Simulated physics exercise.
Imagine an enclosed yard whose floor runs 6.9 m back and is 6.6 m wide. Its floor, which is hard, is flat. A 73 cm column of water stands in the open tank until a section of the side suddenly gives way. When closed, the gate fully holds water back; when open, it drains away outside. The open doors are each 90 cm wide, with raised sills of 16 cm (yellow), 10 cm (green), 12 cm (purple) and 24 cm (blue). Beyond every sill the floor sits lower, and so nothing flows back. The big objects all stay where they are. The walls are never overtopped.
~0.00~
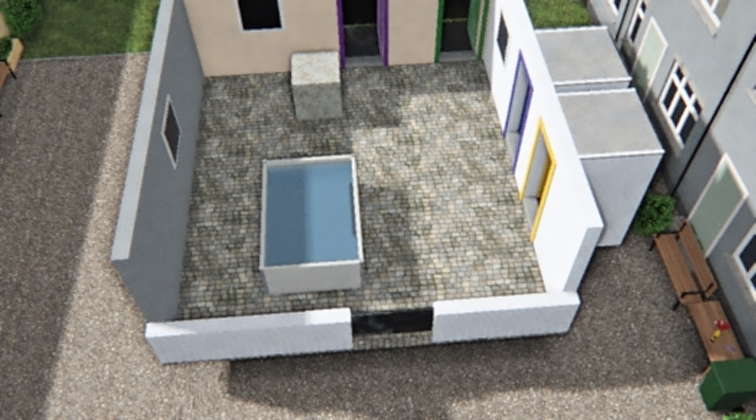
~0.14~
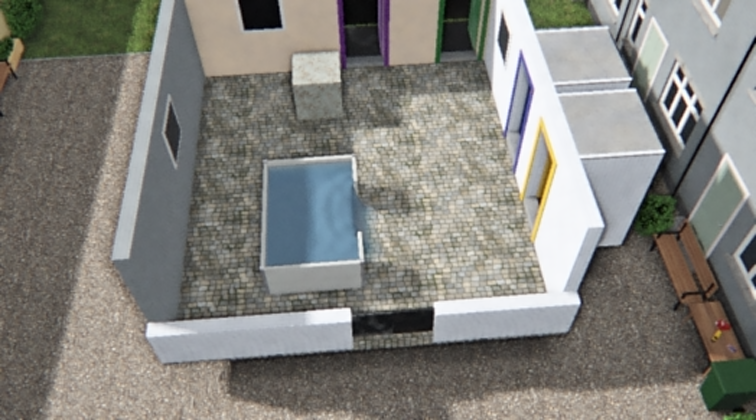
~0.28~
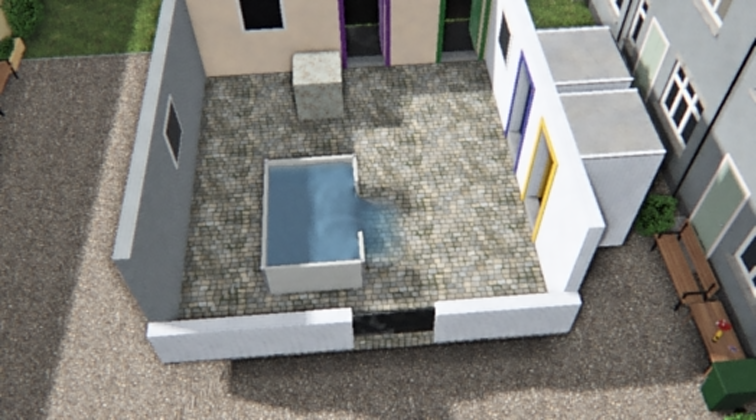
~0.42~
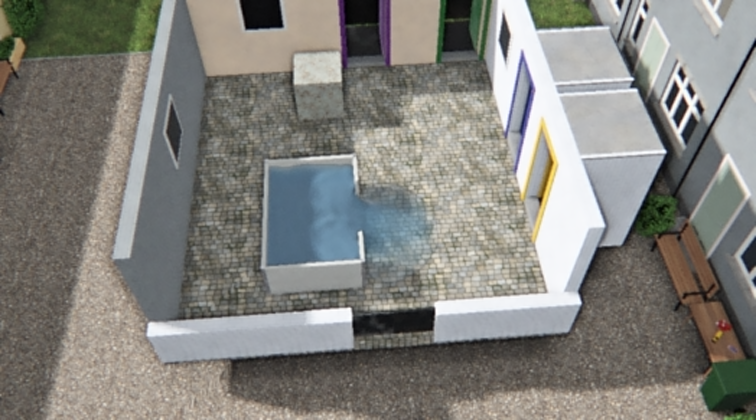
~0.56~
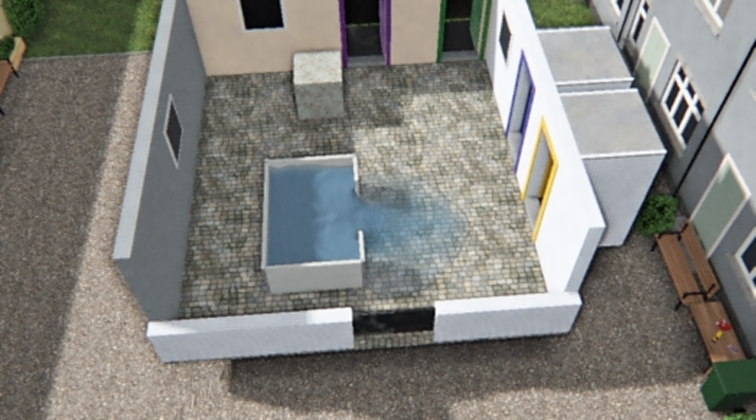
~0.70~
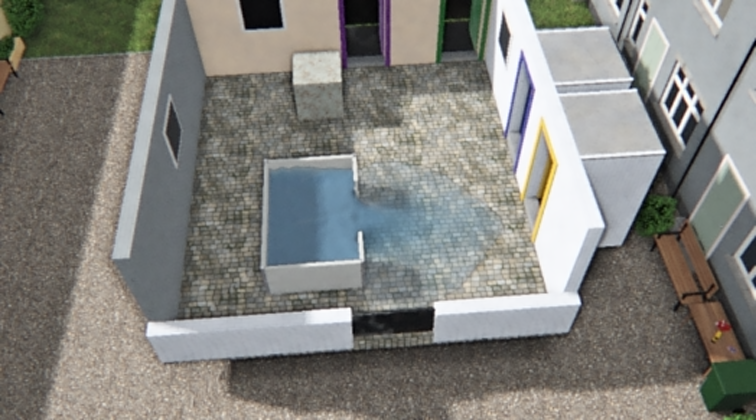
In a walled cobbled yard, water pours from a tank's right side and spreads rightward.
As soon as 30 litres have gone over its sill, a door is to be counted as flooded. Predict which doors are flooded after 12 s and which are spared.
One by one: Yellow door: The total grows larger than the cap; green door: The total grows larger than the cap; purple door: The total remains smaller than the cap; blue door: The total remains smaller than the cap.
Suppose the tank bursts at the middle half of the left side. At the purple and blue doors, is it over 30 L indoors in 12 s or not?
Outcome at purple: Not exceeded; outcome at blue: Not exceeded.
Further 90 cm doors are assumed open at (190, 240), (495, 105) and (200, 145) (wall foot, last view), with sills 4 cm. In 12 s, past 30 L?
Check each in turn: The first fails, the second succeeds, the third fails.
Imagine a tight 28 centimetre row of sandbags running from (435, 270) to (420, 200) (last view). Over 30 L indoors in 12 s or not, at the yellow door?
Then: Yellow under.
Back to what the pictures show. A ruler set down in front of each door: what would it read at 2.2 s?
Depths in cm: Yellow 31, green 0, purple 0, blue 22.
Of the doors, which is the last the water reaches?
That would be the purple door, last of all.
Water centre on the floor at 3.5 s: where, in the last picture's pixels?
The water is centred near (407, 218).
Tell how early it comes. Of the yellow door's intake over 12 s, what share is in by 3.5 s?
Estimate: Around 90 per cent.
After 1.4 s water covers 30 % of the floor and is deepest (38 cm) near (367, 235); yellow door 28 cm at the sill, 40 L in, green door not reached, purple door not reached, blue door 12 cm at the sill, 0 L in.
After 2.2 s water covers 35 % of the floor and is deepest (37 cm) near (548, 314); yellow door 31 cm at the sill, 115 L in, green door not reached, purple door not reached, blue door 22 cm at the sill, 0 L in.
After 3.5 s water covers 40 % of the floor and is deepest (23 cm) near (481, 243); yellow door 21 cm at the sill, 168 L in, green door 20 cm at the sill, 24 L in, purple door not reached, blue door 14 cm at the sill, 0 L in.
After 7.0 s water covers 70 % of the floor and is deepest (14 cm) near (444, 63); yellow door 13 cm at the sill, 186 L in, green door 14 cm at the sill, 109 L in, purple door 9 cm at the sill, 0 L in, blue door 10 cm at the sill, 0 L in.
After 12.0 s water covers 100 % of the floor and is deepest (10 cm) near (300, 182); yellow door 7 cm at the sill, 186 L in, green door 9 cm at the sill, 124 L in, purple door 9 cm at the sill, 0 L in, blue door 7 cm at the sill, 0 L in.
